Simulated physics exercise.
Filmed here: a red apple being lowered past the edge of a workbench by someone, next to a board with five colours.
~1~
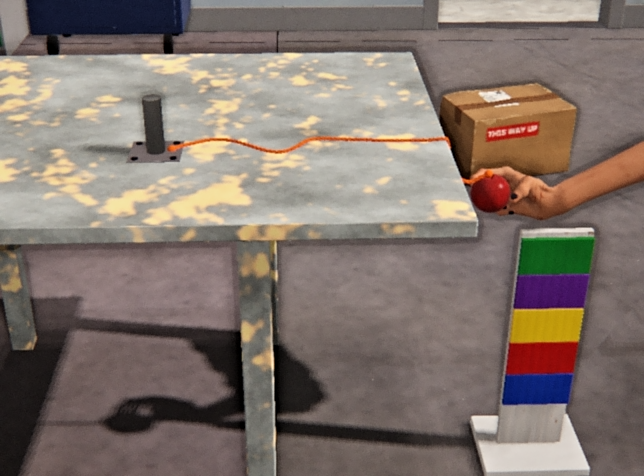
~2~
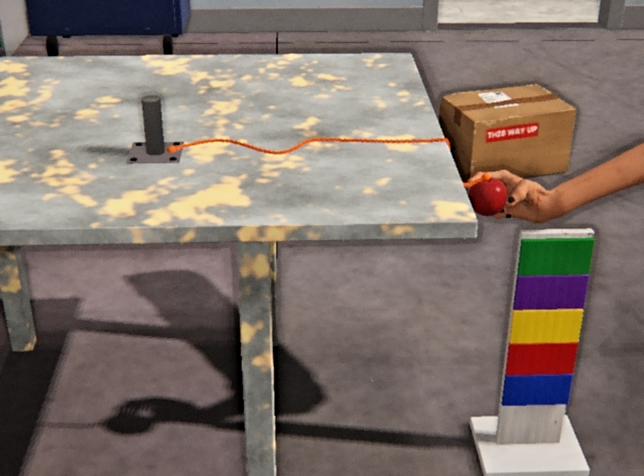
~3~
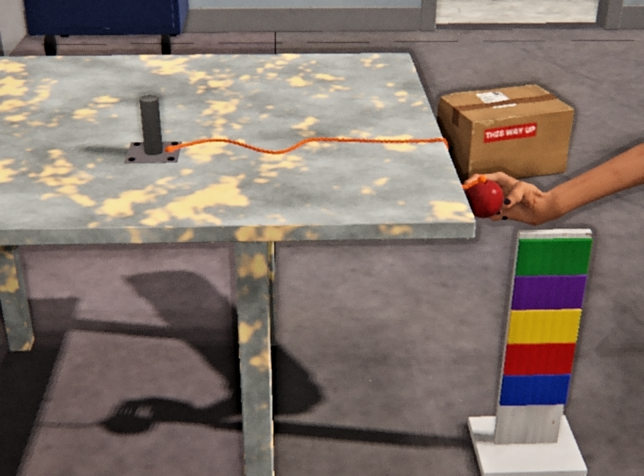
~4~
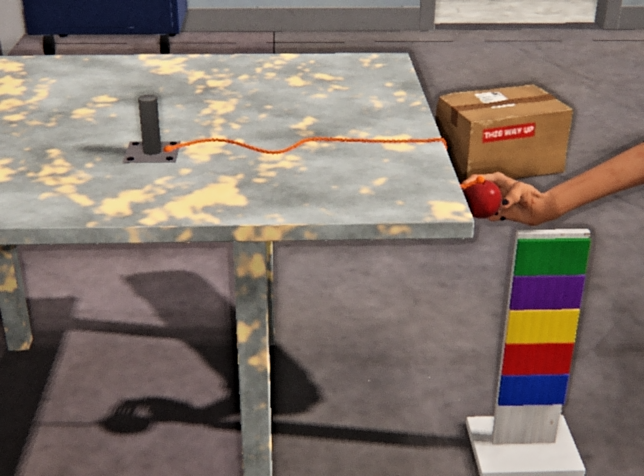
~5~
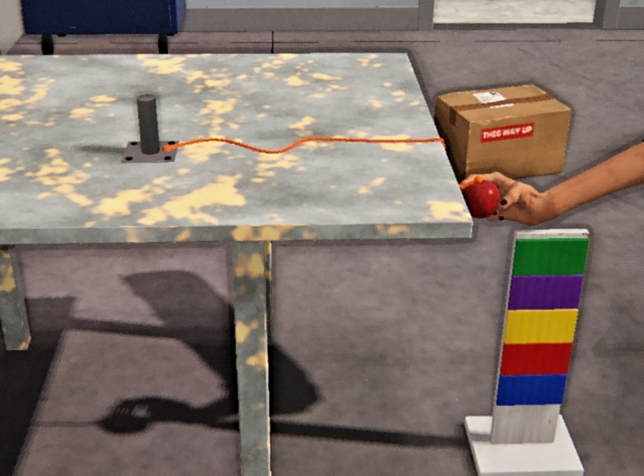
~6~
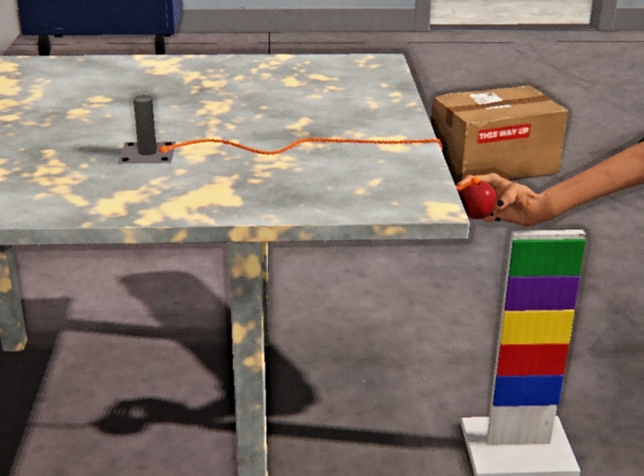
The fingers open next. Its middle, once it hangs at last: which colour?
Colour: Green.
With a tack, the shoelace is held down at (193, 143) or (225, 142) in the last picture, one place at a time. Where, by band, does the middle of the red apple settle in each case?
Green, then green.
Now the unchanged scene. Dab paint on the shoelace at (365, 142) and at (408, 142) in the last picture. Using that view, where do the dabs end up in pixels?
(396, 143), then (437, 145).
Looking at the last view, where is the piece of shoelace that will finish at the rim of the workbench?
Around (408, 142).
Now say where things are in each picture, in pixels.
In the first picture, red apple (490, 193); green (557, 258); purple (552, 293); yellow (547, 327); red (542, 359); blue (538, 390).
In the second picture, red apple (487, 197); shoelace through (199, 143) (261, 150) (317, 140) (387, 142) (447, 149).
In the third picture, red apple (484, 199).
In the fourth picture, red apple (482, 199); shoelace through (196, 143) (258, 150) (314, 140) (384, 141) (443, 149).
In the fifth picture, red apple (480, 199).
In the sixth picture, red apple (477, 200); shoelace through (191, 143) (253, 151) (309, 140) (379, 142) (439, 149).
Early on, apple near (442, 246); level with green.
Midway, apple near (425, 261); level with green.
Near the end, apple near (416, 260); level with green.
Finally, apple near (423, 261); level with green. The green one.
